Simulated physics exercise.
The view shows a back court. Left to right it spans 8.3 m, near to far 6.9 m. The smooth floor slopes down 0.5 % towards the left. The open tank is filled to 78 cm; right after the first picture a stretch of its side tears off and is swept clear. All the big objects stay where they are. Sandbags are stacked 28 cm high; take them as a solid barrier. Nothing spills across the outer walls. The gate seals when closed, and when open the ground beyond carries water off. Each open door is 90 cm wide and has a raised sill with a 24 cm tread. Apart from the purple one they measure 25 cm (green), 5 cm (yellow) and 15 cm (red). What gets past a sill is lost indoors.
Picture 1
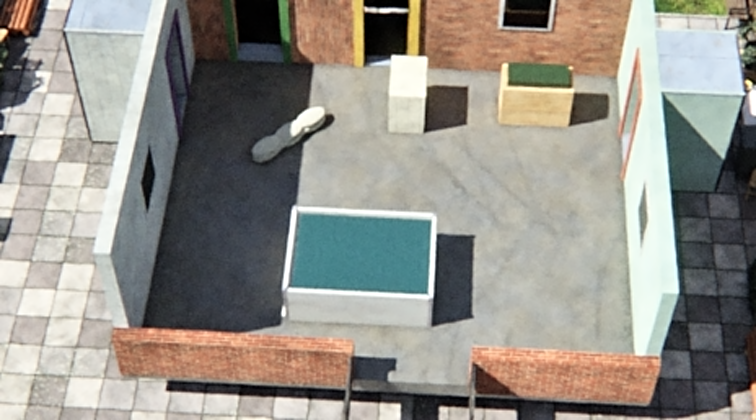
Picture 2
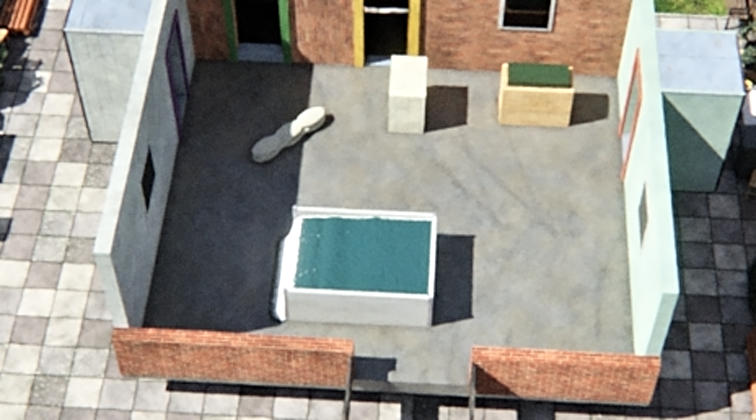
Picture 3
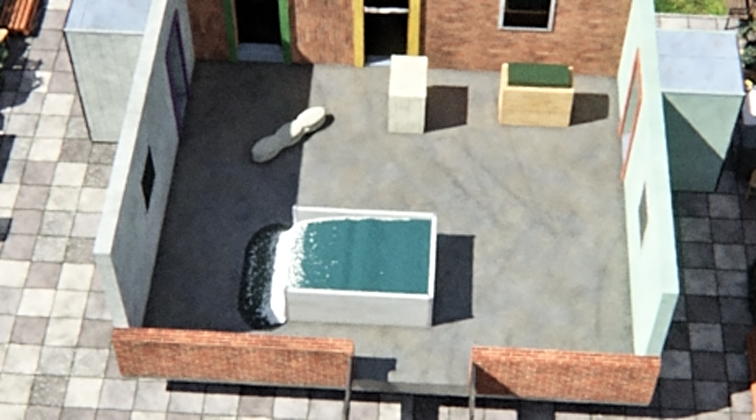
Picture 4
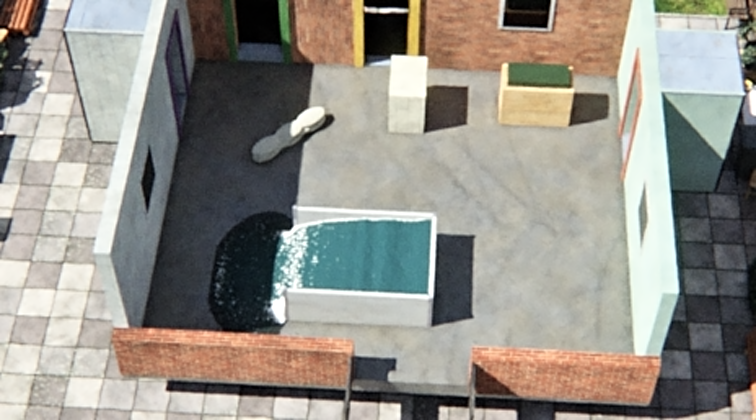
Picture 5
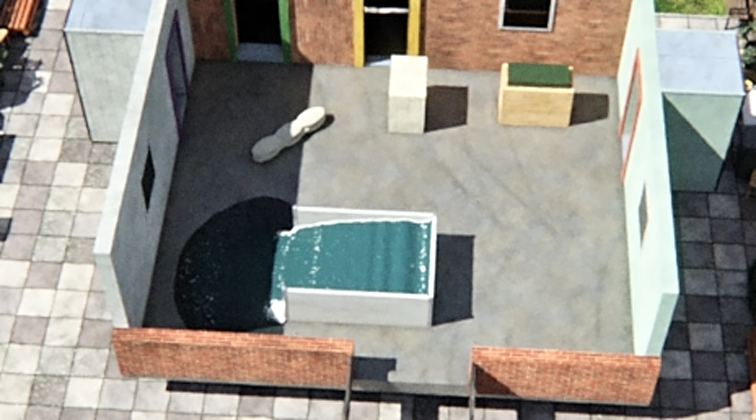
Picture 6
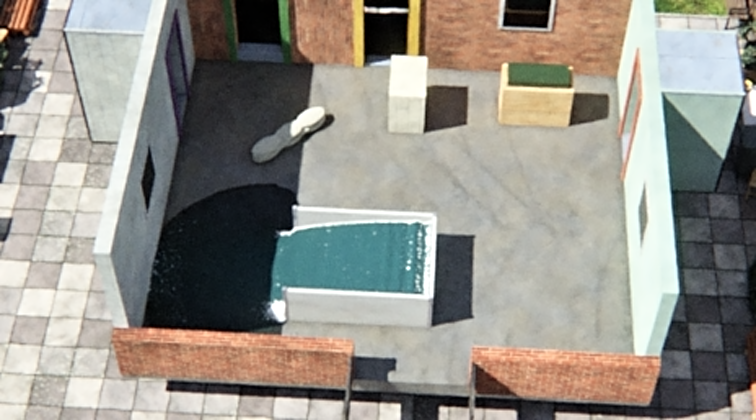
Dark green water bursts from the left side of an open white tank in a walled court, spreads across the grey floor in a widening, rounded pool, and reaches the left wall as the level in the tank drops.
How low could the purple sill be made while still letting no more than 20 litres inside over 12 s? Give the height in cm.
Some 10.5 cm above the ground.
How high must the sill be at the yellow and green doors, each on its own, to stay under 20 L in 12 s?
Roughly 9.0 cm at yellow and 18 cm at green.
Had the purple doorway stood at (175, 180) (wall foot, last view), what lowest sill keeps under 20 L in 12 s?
About 16 cm.
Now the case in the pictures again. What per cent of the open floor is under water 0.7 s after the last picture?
About 20 per cent.
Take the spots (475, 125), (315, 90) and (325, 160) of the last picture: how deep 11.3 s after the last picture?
About 4, 7 and 5 cm.
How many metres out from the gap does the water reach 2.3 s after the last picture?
Some 5.6 m out.
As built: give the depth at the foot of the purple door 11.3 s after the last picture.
Some 8.0 cm.
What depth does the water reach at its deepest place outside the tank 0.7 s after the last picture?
About 51 cm.
Then, 0.7 s after the last picture water covers 20 % of the floor, deepest (51 cm) near (137, 356); it has not reached the purple door.
Then, 2.3 s after the last picture water covers 30 % of the floor, deepest (34 cm) near (137, 356); 10 cm at the purple door, 0 litres in over its 13 cm sill.
Then, 11.3 s after the last picture water covers 95 % of the floor, deepest (10 cm) near (386, 206); 8 cm at the purple door, 7 litres in over its 13 cm sill.
At the purple door as built, the water peaked near 15 cm, 6.3 s after the last picture.
Run again over the same 12 s with other heights there, 40 litres in over 8.5 cm, 13 litres over 11.5 cm. The limit of 20 litres is kept from about 10.5 cm up.
